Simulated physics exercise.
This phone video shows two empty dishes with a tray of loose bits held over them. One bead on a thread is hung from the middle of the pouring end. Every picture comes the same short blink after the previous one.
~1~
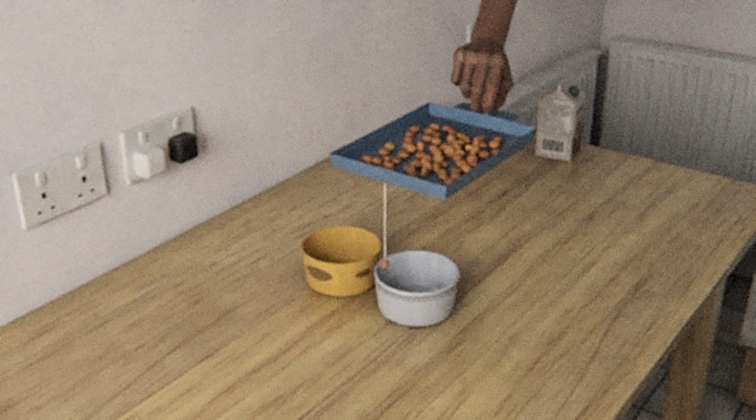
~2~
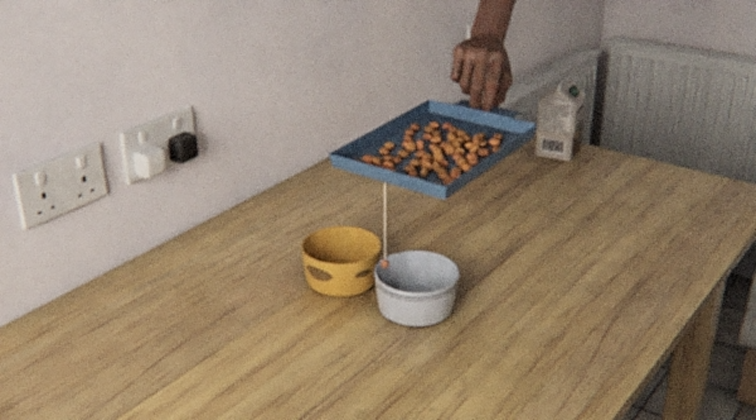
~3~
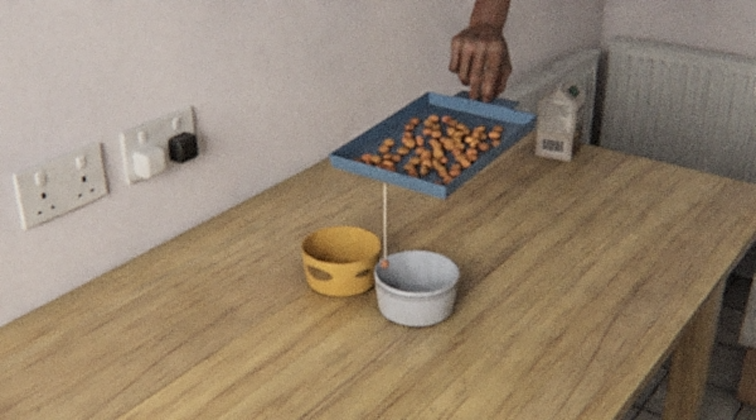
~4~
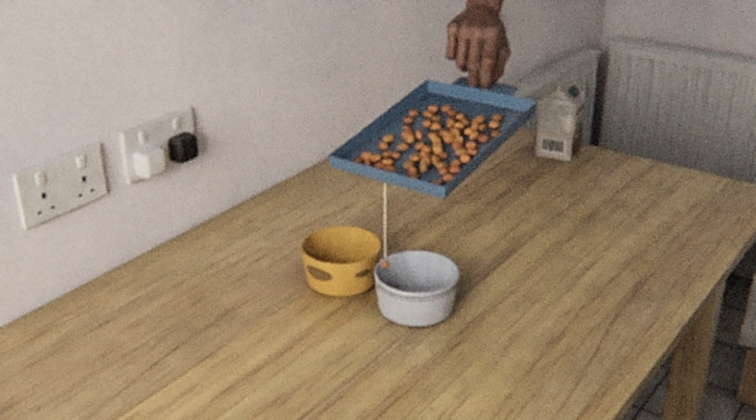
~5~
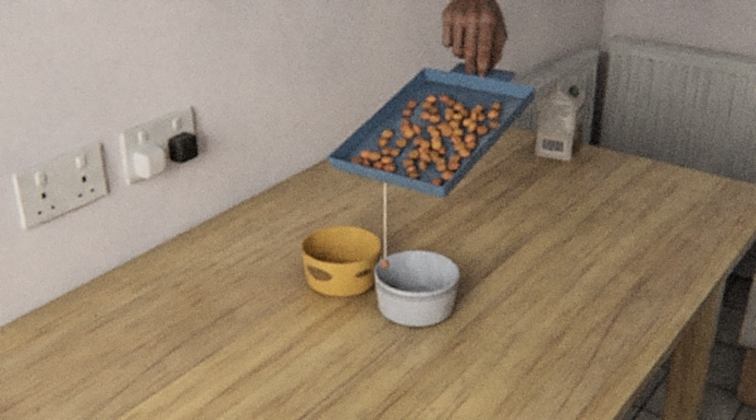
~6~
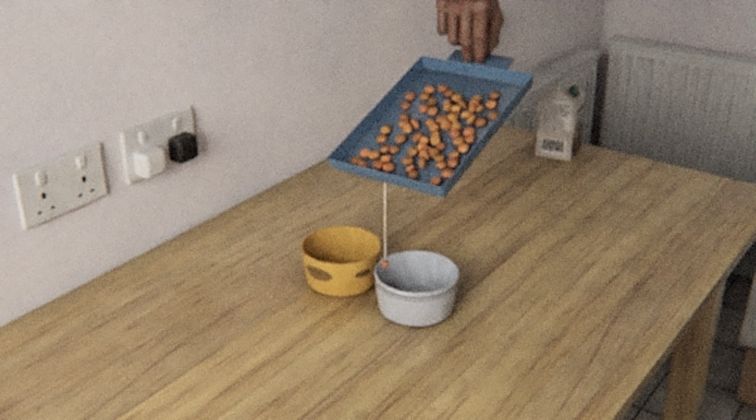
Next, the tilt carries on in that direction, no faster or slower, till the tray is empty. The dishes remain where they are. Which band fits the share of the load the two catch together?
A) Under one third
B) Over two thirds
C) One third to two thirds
The answer is A.
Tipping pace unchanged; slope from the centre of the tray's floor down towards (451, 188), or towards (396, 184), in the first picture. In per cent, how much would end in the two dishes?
About 30 % and 0 %.
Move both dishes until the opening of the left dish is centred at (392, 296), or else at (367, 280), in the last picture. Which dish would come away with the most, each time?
Trial 1: The one on the left side. Trial 2: The one on the left side.
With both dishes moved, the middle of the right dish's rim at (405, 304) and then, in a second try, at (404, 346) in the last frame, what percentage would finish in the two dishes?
80% for the first placement, 20% for the second.
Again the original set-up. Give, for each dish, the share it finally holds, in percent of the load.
Left dish around 0 percent; right dish around 0 percent.
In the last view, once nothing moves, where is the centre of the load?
Last view, centre at rest - approx. (336, 328).
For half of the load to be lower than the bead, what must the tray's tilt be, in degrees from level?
I'd say it is tilted about 110°.
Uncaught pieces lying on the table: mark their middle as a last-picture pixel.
At about (336, 329).
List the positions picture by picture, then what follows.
Corners of the pouring end at (333, 153) and (445, 185), level; middle of the load at (438, 157), bits of cat kibble; left dish at (317, 275); right dish at (393, 304); bead on its thread at (385, 264), in the first picture.
Corners of the pouring end at (333, 153) and (445, 185), level; middle of the load at (438, 155), in the second picture.
Corners of the pouring end at (332, 154) and (444, 185), tipped barely, level across its low end; middle of the load at (438, 151), in the third picture.
Corners of the pouring end at (331, 155) and (443, 185), tipped a little, level across its low end; middle of the load at (438, 146), in the fourth picture.
Corners of the pouring end at (330, 156) and (442, 185), tipped clearly, level across its low end; middle of the load at (437, 140), in the fifth picture.
Corners of the pouring end at (330, 158) and (441, 186), tipped clearly, level across its low end; middle of the load at (435, 135); left dish at (317, 275); right dish at (393, 304), in the sixth picture.
Soon after the last picture, tray tipped steeply; all on the tray.
A little later, tray tipped past a quarter turn; about half on the tray; about a quarter outside both; about a quarter in the air.
Later still, tray tipped past a quarter turn; a stray few in the left dish; nearly all outside both.
At rest, tray tipped past a quarter turn; none in the right dish; a stray few in the left dish; nearly all outside both.
